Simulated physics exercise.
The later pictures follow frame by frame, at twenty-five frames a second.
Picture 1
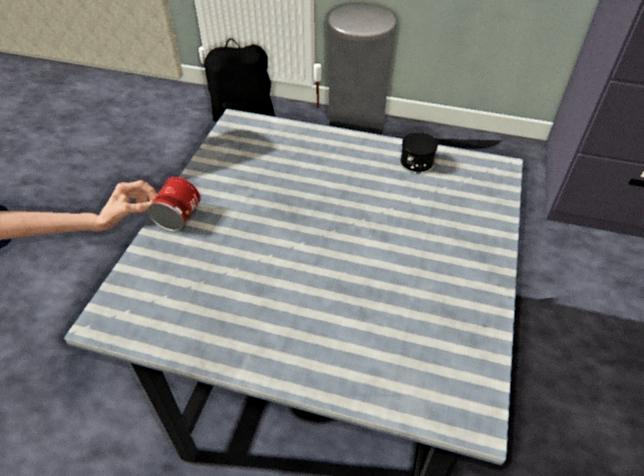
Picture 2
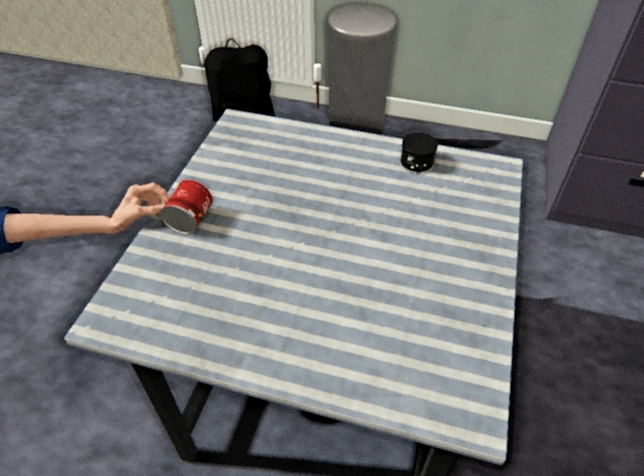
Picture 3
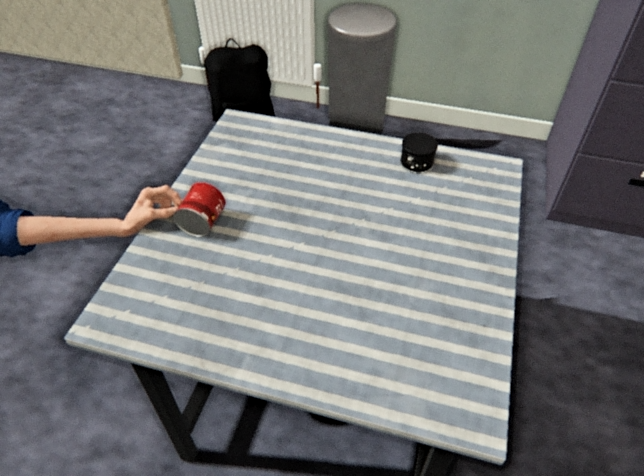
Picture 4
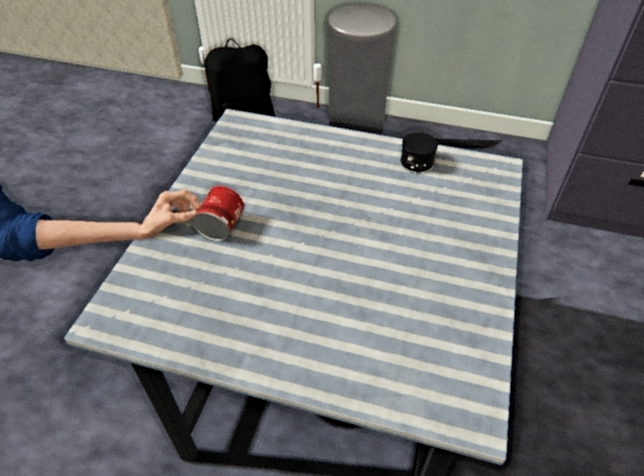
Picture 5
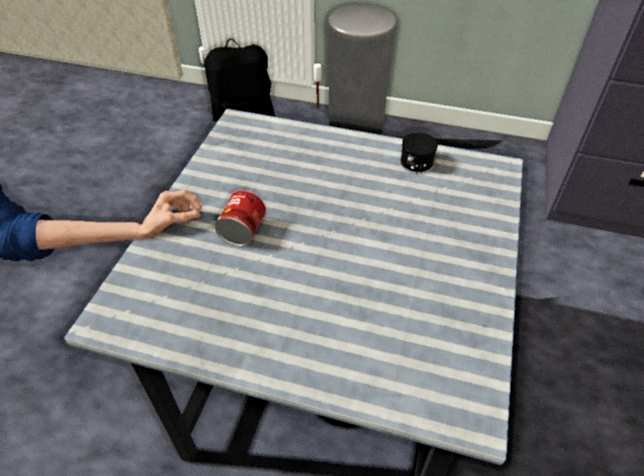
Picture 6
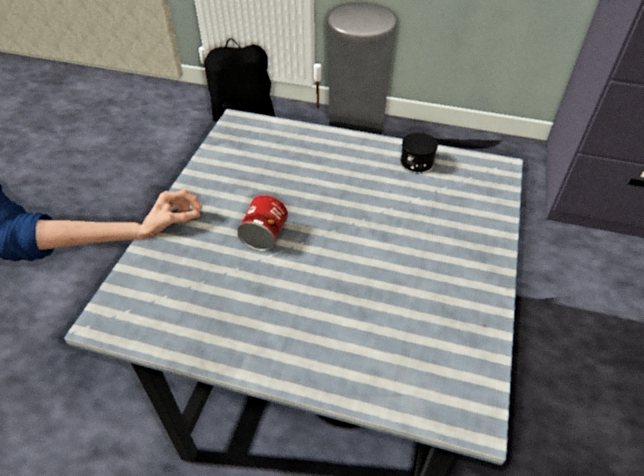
In a room with a grey-blue carpet, a hand at the left edge of a striped table pushes a red tin lying on its side toward the right. The arm then stays still with its fingers apart from the tin, which rolls a little farther across the stripes, while a black pan sits unmoved near the back.
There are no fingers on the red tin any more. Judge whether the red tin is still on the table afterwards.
Looks like it ends up off the table, then.
Then, 0.20 s later than the last frame, red tin moved well along near (374, 247).
Then, 0.50 s later than the last frame, red tin now off the table.
Then, 0.90 s later than the last frame, things are still on the move.
When it is over, off the table, red tin.
